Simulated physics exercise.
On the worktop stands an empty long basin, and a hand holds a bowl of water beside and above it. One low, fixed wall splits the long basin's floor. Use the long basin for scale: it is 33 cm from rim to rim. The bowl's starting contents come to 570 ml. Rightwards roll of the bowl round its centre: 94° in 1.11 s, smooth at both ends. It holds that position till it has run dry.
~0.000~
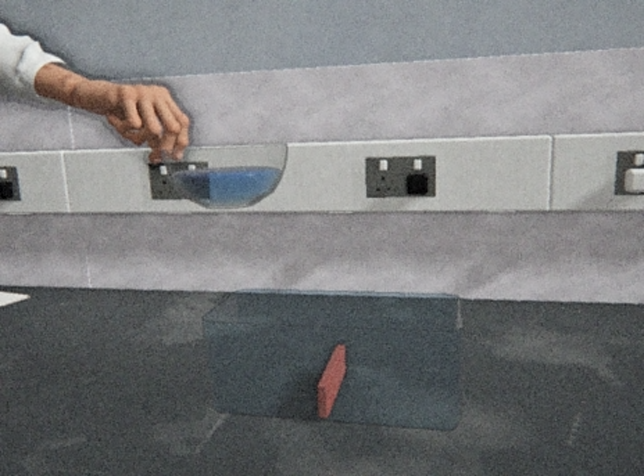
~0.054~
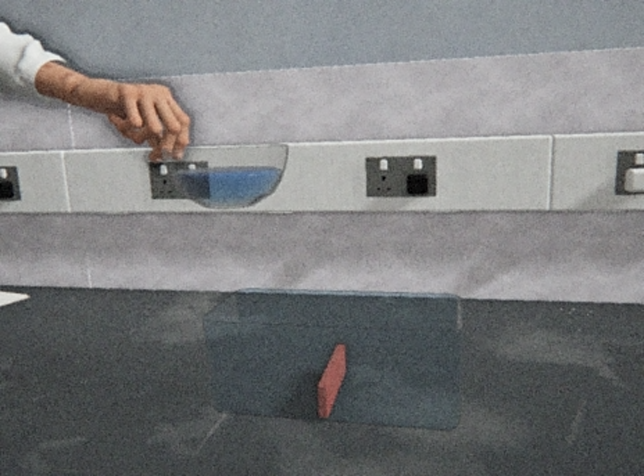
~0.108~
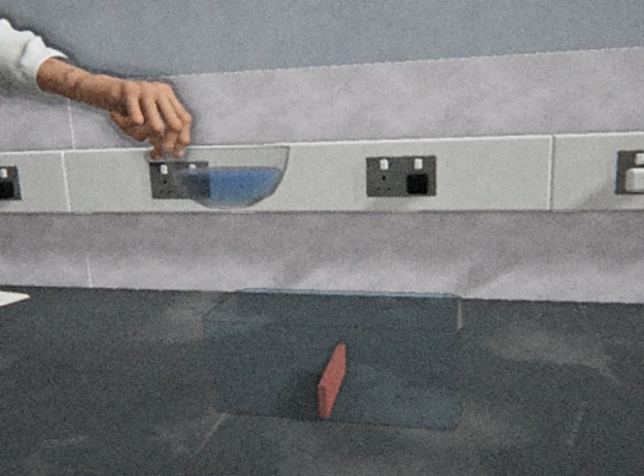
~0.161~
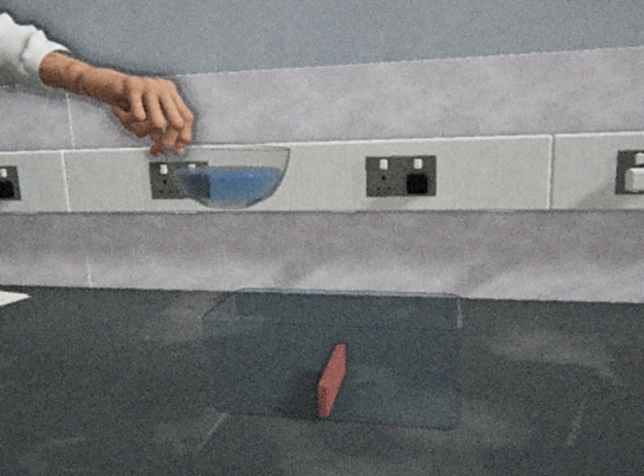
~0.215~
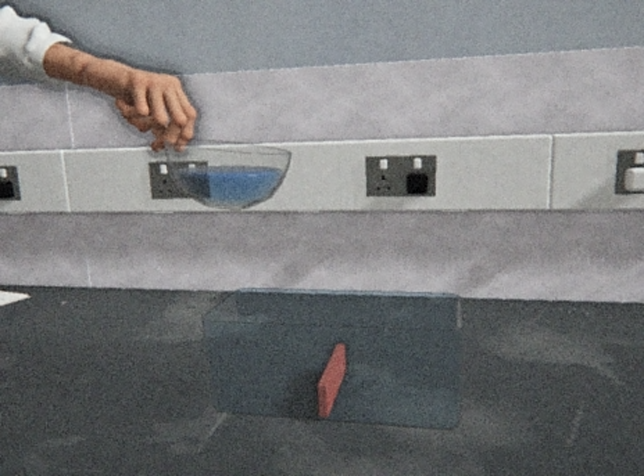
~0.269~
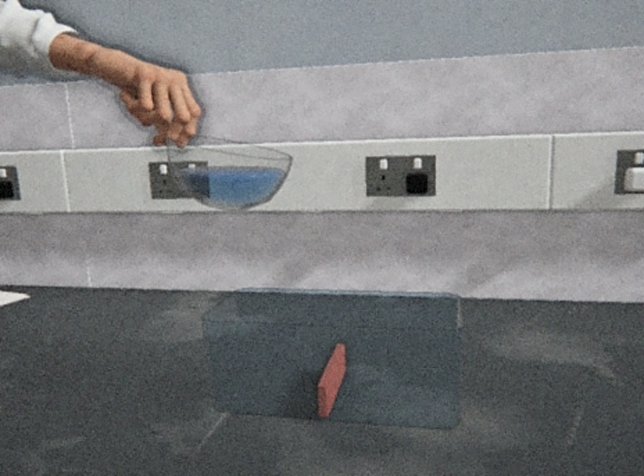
A hand holds a bowl of blue water above an empty basin and tilts it slightly rightwards.
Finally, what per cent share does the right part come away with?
Roughly 65 per cent.
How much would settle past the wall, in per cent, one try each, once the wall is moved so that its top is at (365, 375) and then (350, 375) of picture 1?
10 per cent first, 40 per cent second.
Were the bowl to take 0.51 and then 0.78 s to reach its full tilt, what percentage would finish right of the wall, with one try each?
The first try gives around 50 percent, the second around 55 percent.
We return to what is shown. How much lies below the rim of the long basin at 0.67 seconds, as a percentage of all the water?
4 %, more or less.
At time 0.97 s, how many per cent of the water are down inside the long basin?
72 per cent, give or take a little.
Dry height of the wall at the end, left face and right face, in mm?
Left side: Around 36 mm. Right side: Around 28 mm.
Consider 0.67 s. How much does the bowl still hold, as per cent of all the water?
Close to 64 in a hundred.
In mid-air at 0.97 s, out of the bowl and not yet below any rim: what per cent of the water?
Around 20 percent of it is airborne.
Then, 0.67 s in, the tilt is 62° and 63 per cent is still to pour, 2 is left of the wall and 2 right of it.
Then, 0.97 s in, the tilt is 90° and 9 per cent is still to pour, 14 is left of the wall and 58 right of it.
Then, 1.27 s in, the tilt is 94° and 0 per cent is still to pour, 33 is left of the wall and 65 right of it.
Then, 1.61 s in, the tilt is 94° and 0 per cent is still to pour, 34 is left of the wall and 65 right of it.
Finally, 34 per cent lies left of the wall, 65 right of it and 1 outside.
